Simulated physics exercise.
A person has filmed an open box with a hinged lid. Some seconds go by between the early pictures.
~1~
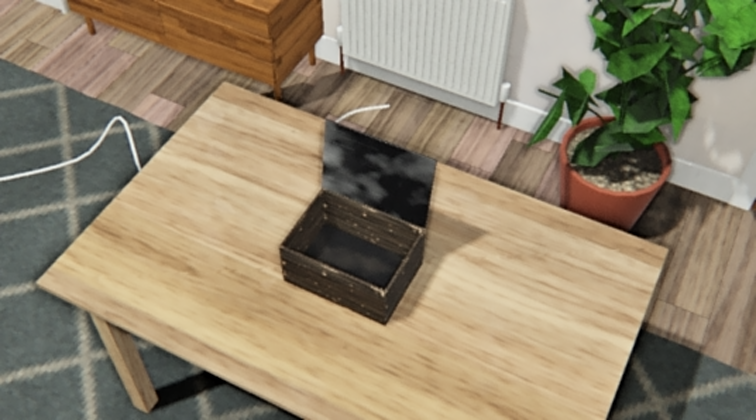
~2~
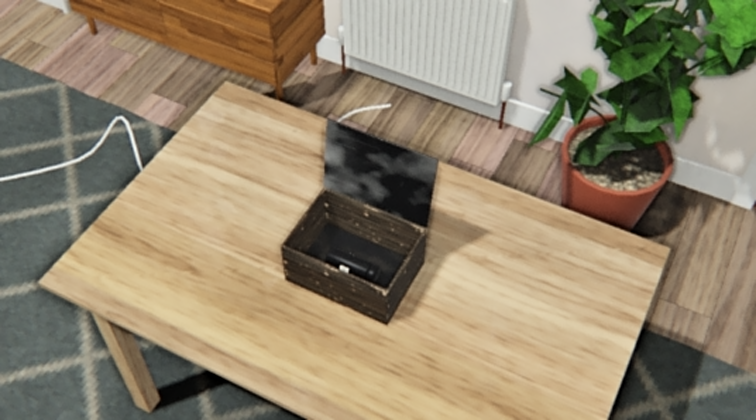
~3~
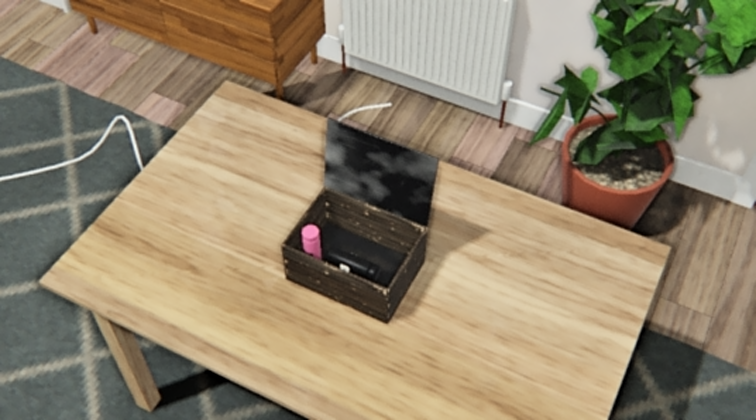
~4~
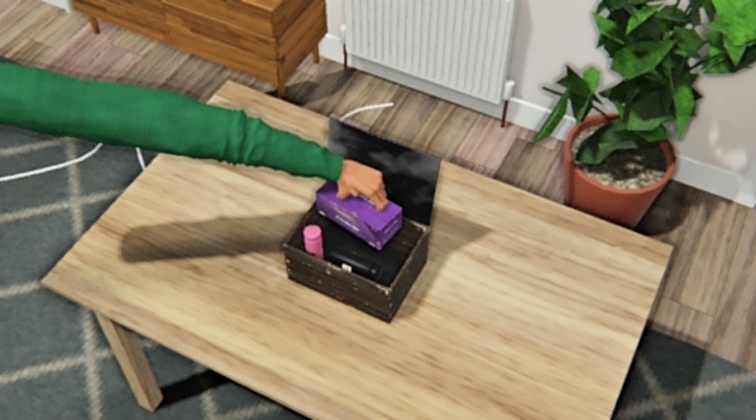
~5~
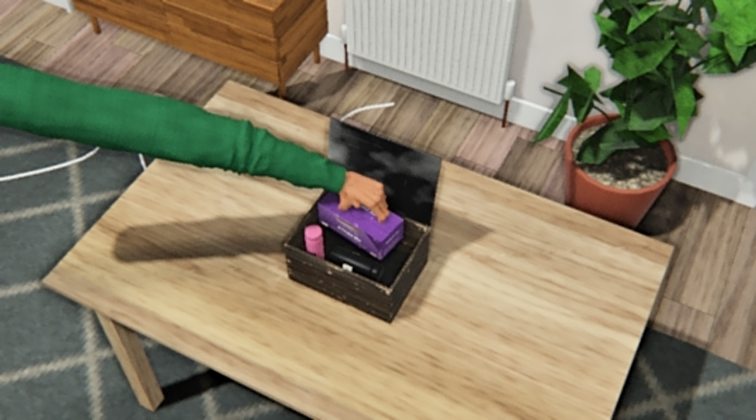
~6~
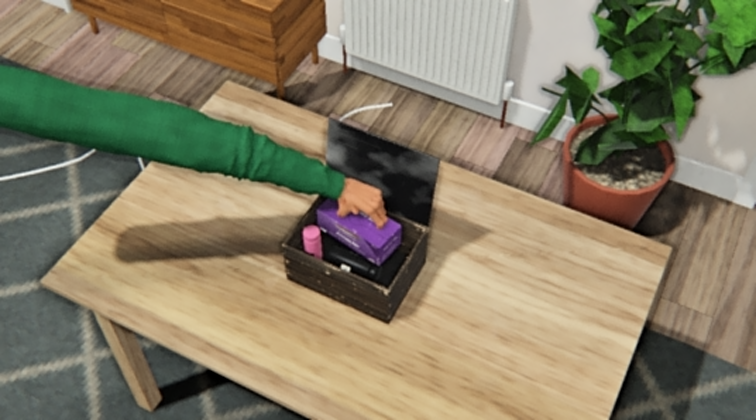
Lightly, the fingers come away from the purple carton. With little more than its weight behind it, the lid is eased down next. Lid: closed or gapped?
Closed.
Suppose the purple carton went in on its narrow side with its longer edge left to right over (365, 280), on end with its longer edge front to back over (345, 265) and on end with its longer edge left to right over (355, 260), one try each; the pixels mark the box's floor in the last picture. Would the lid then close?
In the first case it shuts; in the second case it stays open; in the third case it stays open.
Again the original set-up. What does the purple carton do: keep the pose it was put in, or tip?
Once everything settles, it ends up at a slant.
Then, 0.40 s later than the last frame, purple carton on its side near (374, 246); black shaker moved a little; pink shaker tilted by 3°.
Then, 1.20 s later than the last frame, lid starting down; purple carton on its side near (375, 244); black shaker moved about its own width.
Then, 1.70 s later than the last frame, lid 47° above the rim; purple carton on its side near (375, 244); black shaker moved about its own width.
Then, 2.00 s later than the last frame, lid 12° above the rim; purple carton on its side near (375, 244); black shaker moved about its own width.
When it is over, lid shut; lying over in the box, purple carton; moved from the start, black shaker; pink shaker as before. End places, in pixels of the last picture, purple carton near (375, 244).
